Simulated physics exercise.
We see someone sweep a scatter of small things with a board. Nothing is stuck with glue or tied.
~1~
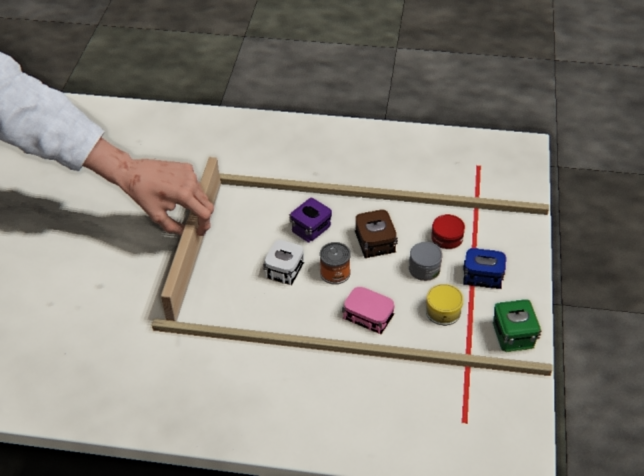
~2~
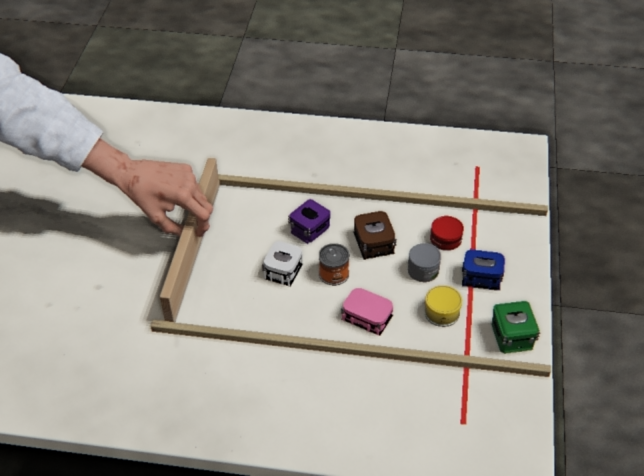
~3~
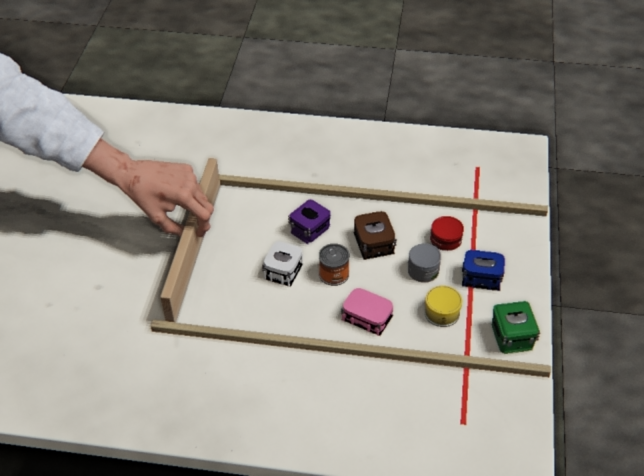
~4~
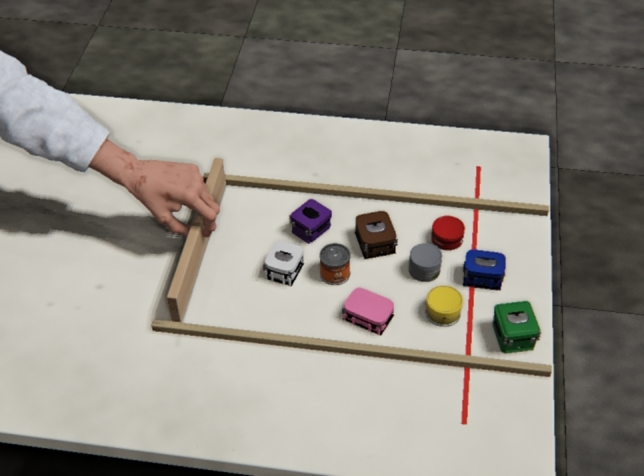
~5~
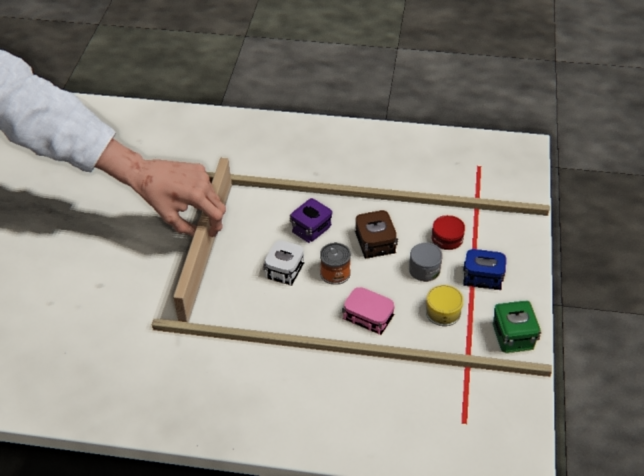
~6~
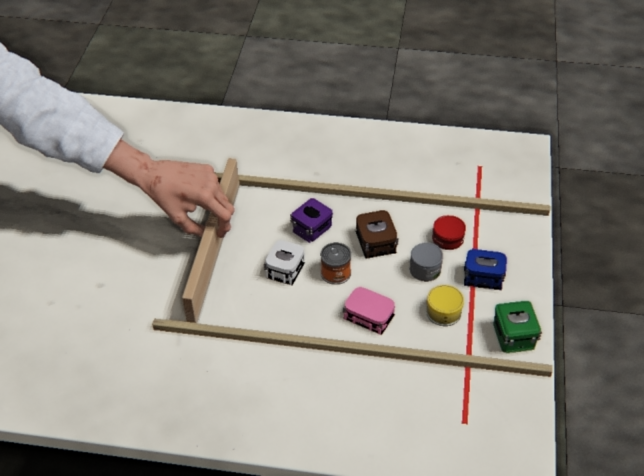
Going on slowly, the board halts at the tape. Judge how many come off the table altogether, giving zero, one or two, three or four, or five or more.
A couple at most slip off, not zero.
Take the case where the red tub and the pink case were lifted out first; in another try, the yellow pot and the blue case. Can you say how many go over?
The counts would be 1 and 0.
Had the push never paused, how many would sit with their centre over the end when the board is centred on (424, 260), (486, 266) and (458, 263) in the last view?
0, 3 and 1.
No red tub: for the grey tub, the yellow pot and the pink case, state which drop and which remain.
So: The grey tub does not drop, the yellow pot does not drop, the pink case does not drop.
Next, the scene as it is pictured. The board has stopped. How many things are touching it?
The count comes out at 3.
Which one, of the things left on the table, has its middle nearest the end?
Nearest once everything settles: Green case.
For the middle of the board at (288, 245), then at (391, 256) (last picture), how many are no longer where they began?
That gives 2 for the first and 9 for the second.
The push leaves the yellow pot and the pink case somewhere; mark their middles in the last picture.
Yellow pot: (535, 312); pink case: (494, 319).
A little later, none off yet; green case at rest near (516, 327); blue case at rest near (485, 270); yellow pot at rest near (445, 305).
Next, none off yet; green case at rest near (516, 327); blue case shifted a little near (496, 269); yellow pot at rest near (446, 306).
When it is over, the number that fall off is one or two; down, blue case.
